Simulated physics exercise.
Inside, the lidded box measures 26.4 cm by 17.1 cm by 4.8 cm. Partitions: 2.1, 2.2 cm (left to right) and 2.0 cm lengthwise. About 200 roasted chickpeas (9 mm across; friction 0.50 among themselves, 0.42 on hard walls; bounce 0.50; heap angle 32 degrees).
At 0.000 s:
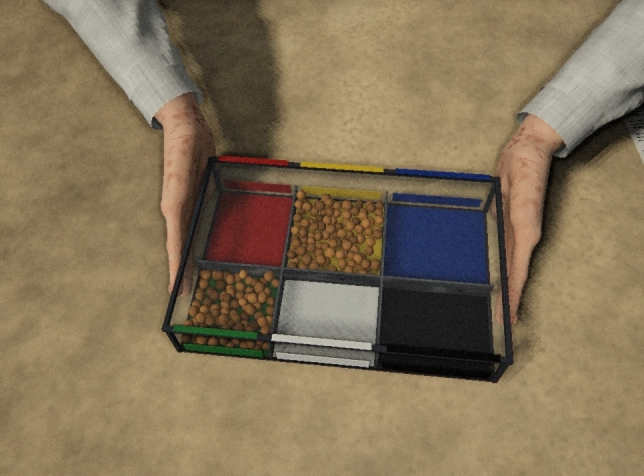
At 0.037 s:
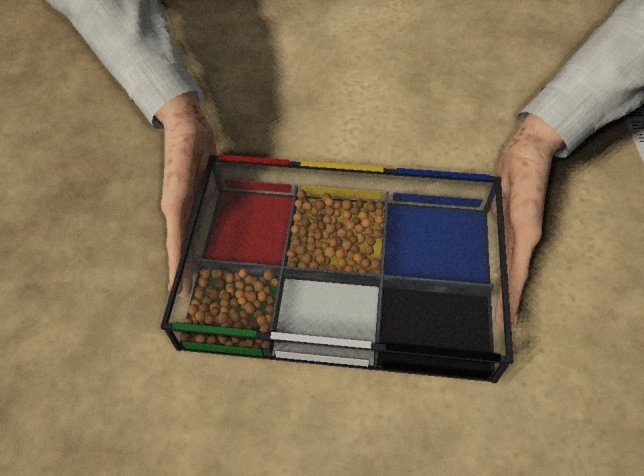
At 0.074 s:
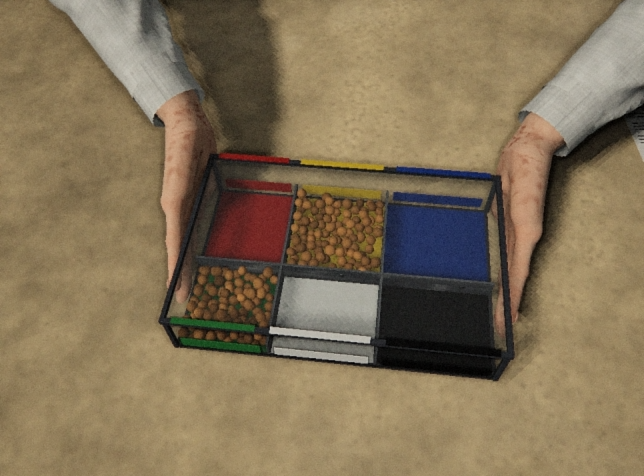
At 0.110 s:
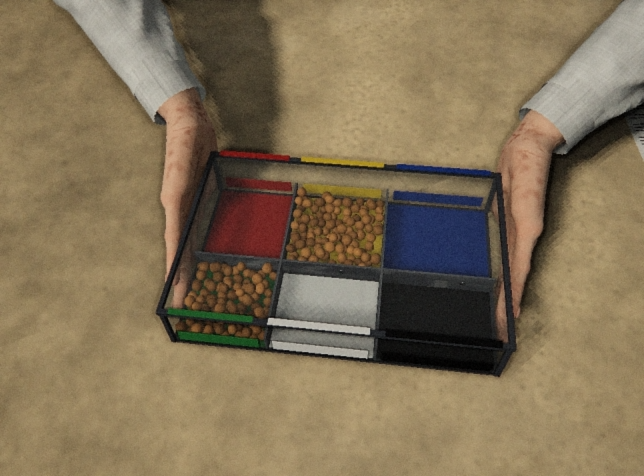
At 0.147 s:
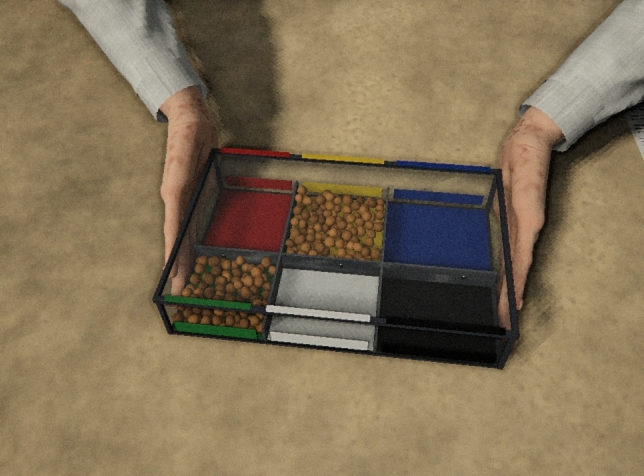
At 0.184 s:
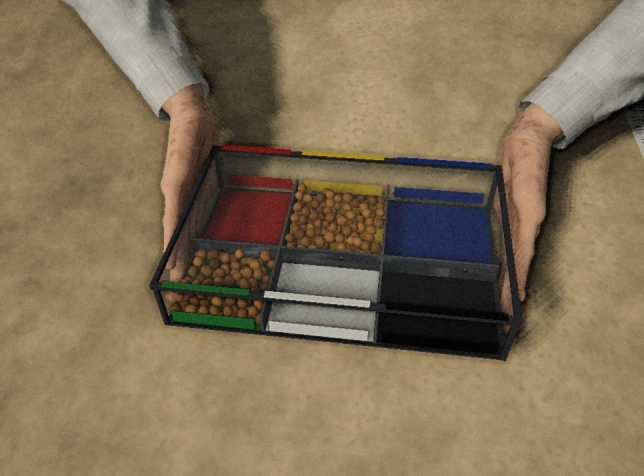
On a mottled tan surface, two hands slightly tilt a clear divided box of chickpeas.
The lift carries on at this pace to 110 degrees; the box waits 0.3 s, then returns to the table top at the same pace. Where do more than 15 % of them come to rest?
Red above, blue below, green below, yellow above, white below, black below.
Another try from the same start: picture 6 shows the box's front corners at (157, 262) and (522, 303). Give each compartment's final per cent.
Red 45, blue 5, green 0, yellow 50, white 0, black 0.
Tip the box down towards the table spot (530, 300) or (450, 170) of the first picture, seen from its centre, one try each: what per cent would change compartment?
About 100 and 70 per cent.
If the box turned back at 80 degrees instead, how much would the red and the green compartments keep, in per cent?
Red 25; green 20.
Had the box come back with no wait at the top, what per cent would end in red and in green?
Then: Red 50, green 0.
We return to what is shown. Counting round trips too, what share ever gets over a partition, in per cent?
About 50 per cent.
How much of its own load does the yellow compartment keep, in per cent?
Roughly 90 per cent.
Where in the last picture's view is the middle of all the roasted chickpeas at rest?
Near (297, 204).
After 1.31 s, tilt 110 degrees; red 50 %, yellow 50 %.
Then, at 2.06 s, tilt 58 degrees; red 50 %, yellow 50 %.
Then, at 2.84 s, tilt 0 degrees; red 50 %, yellow 50 %.
By 3.4 s all is still; red 50 %, blue 0 %, green 0 %, yellow 50 %, white 0 %, black 0 %.
